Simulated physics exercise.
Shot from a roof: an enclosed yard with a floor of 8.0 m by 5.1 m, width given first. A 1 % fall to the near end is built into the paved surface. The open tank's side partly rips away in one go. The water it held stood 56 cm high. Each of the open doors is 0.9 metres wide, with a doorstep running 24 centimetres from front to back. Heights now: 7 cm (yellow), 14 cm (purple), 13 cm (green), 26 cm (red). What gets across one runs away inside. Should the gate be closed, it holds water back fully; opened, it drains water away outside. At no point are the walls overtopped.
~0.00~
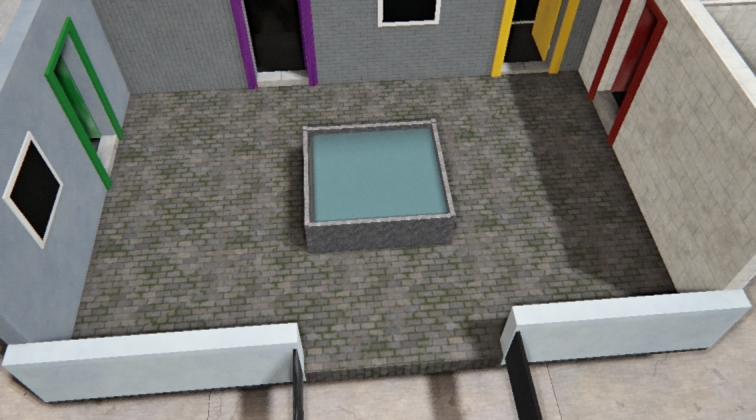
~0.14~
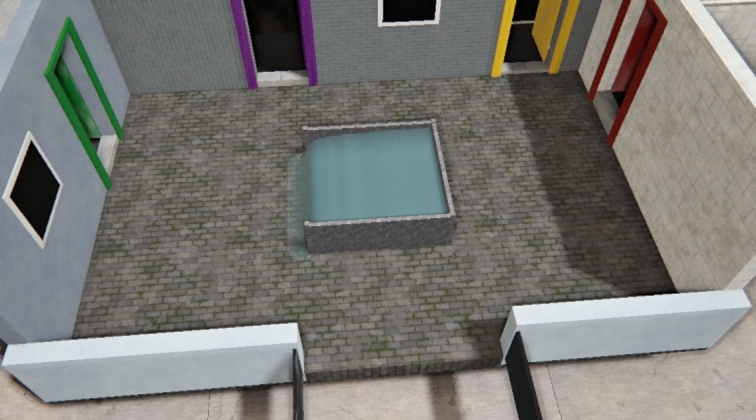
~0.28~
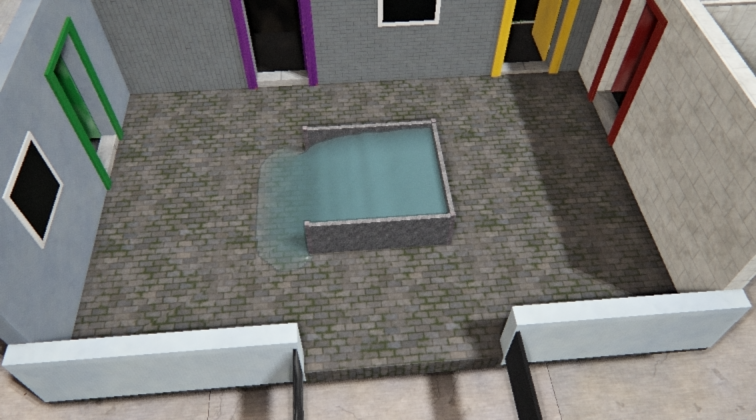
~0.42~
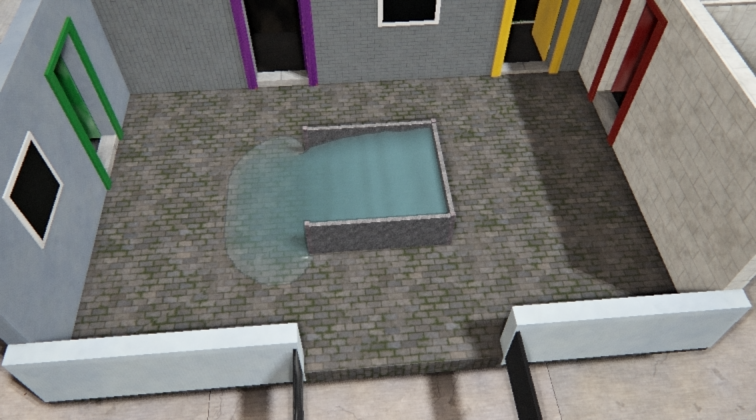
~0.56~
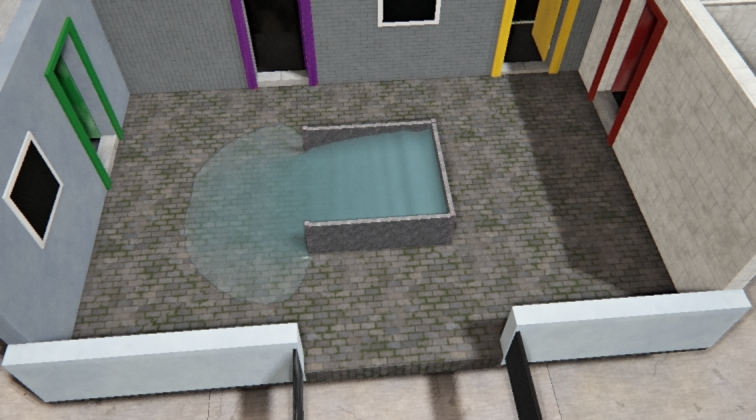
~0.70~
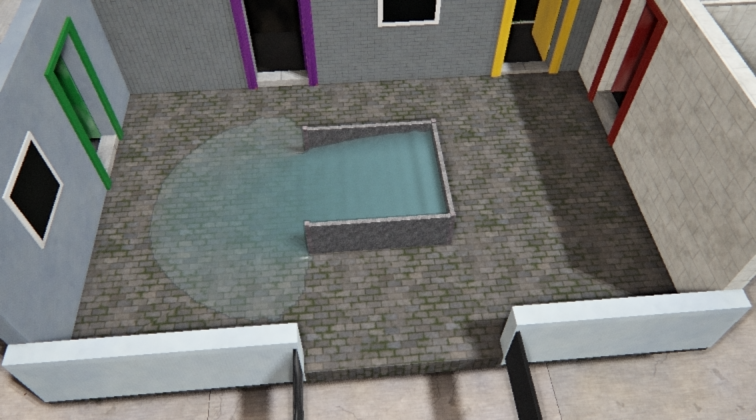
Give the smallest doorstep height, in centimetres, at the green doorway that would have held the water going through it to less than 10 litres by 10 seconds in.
The smallest height is about 19 cm.
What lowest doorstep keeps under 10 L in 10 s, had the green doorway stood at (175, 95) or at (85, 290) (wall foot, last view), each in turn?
About 19 cm for the first and 20 cm for the second.
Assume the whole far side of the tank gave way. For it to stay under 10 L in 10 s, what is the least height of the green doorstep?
It needs to be about 12.0 cm high.
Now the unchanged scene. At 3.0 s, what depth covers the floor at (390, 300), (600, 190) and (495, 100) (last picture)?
Ordered as asked: 0, 0, 0 cm.
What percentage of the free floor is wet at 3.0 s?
Close to 35 per cent of it is wet.
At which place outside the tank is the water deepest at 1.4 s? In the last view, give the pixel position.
About (99, 230).
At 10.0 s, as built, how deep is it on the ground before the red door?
A ruler would read roughly 6.0 cm.
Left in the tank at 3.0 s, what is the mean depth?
The mean depth is roughly 12 cm.
After 1.4 s water covers 30 % of the floor, deepest (30 cm) near (99, 230); 18 cm at the green door, 0 litres in over its 13 cm doorstep.
After 3.0 s water covers 35 % of the floor, deepest (31 cm) near (64, 373); 20 cm at the green door, 44 litres in over its 13 cm doorstep.
After 10.0 s water covers 95 % of the floor, deepest (8 cm) near (64, 373); 4 cm at the green door, 57 litres in over its 13 cm doorstep.
At the green door as built, the water arrived by 1.2 s and peaked near 23 cm at 2.2 s.
With a doorstep of 17.5 cm, 18 litres would have come in within the 10 s; with 20.5 cm, 5 litres. So under 10 litres takes about 19 cm.
